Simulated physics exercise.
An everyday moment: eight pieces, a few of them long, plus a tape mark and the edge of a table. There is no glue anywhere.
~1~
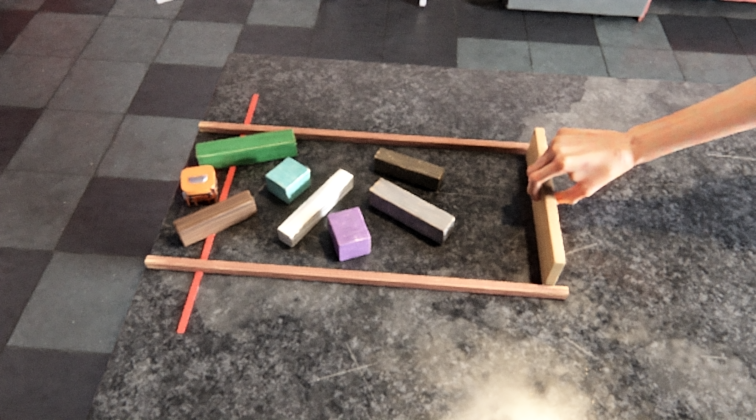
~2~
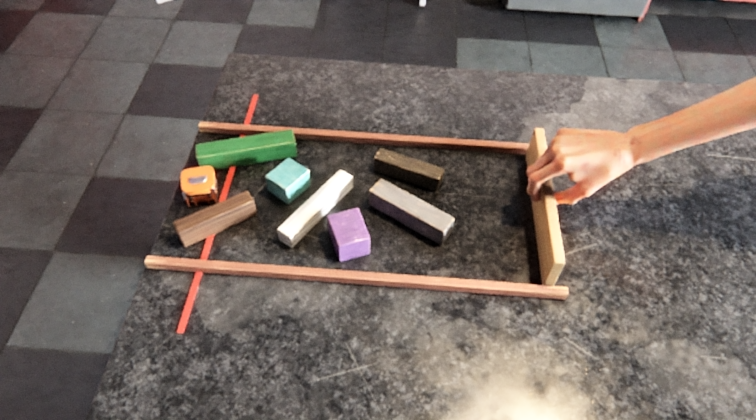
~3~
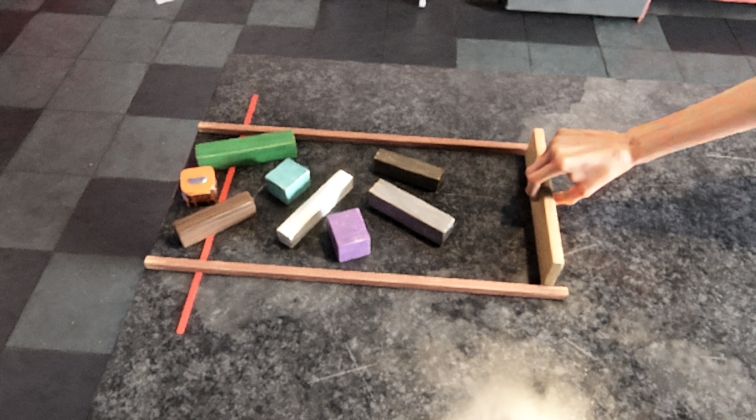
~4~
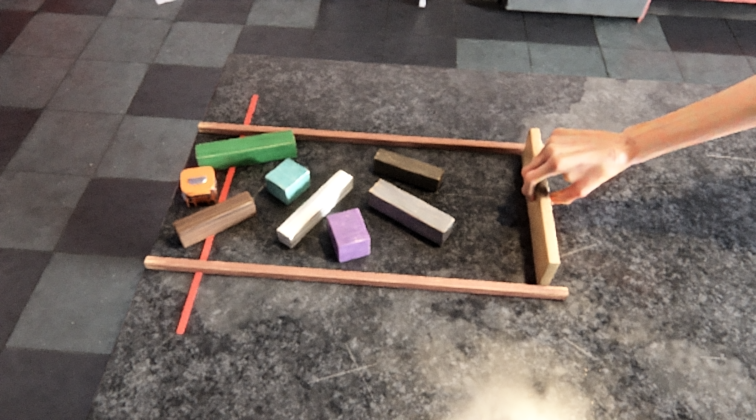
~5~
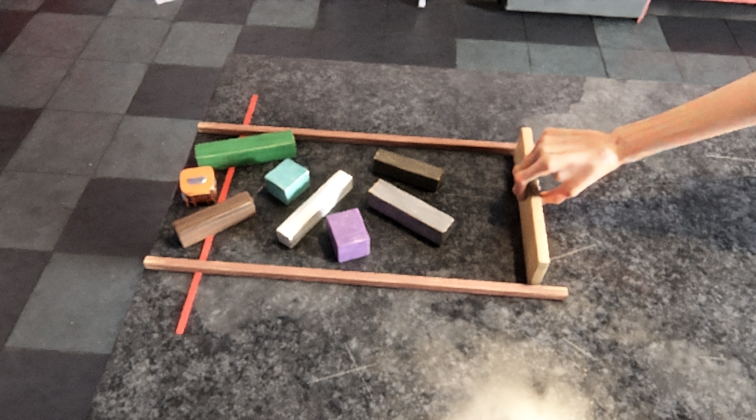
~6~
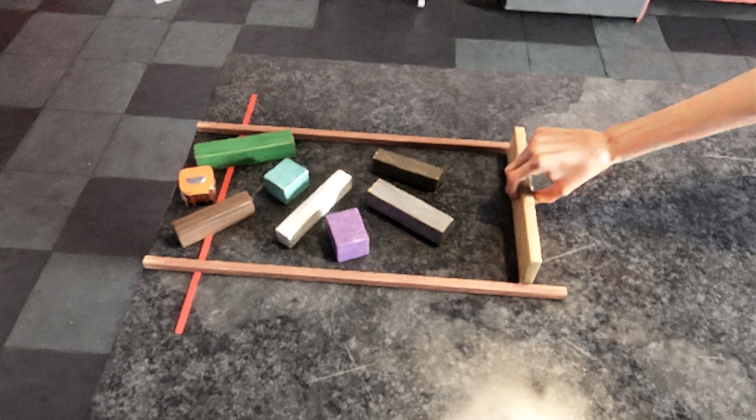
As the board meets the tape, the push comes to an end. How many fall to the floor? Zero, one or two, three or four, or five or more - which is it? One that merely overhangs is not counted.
The number going over the edge will be three or at most four.
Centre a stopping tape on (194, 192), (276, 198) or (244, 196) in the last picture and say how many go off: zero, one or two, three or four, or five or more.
Going tape by tape, I get more than four, then no fall at all, then either one or two.
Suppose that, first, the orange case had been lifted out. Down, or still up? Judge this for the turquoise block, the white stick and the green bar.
I'd say the turquoise block ends up down, the white stick stays where it is, and the green bar ends up down.
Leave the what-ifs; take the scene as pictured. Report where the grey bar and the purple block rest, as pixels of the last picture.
Taking them in turn, first comes (198, 193), then (182, 242).
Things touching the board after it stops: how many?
At rest, 3 are in contact.
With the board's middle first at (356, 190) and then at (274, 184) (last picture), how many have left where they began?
The count is 5 at the first point and 8 at the second.
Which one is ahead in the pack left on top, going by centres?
It's the white stick that ends up nearest.
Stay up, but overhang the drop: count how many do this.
The figure is 1.
Early on, none off yet; orange case at rest near (199, 187); brown stick at rest near (215, 218); green bar at rest near (246, 151).
A while later, none off yet; orange case travelled about its own width near (168, 187); brown stick travelled a little near (179, 220); green bar travelled a little near (211, 152).
Finally, the number that fall off is three or four; lost, turquoise block, green bar, brown stick and orange case.
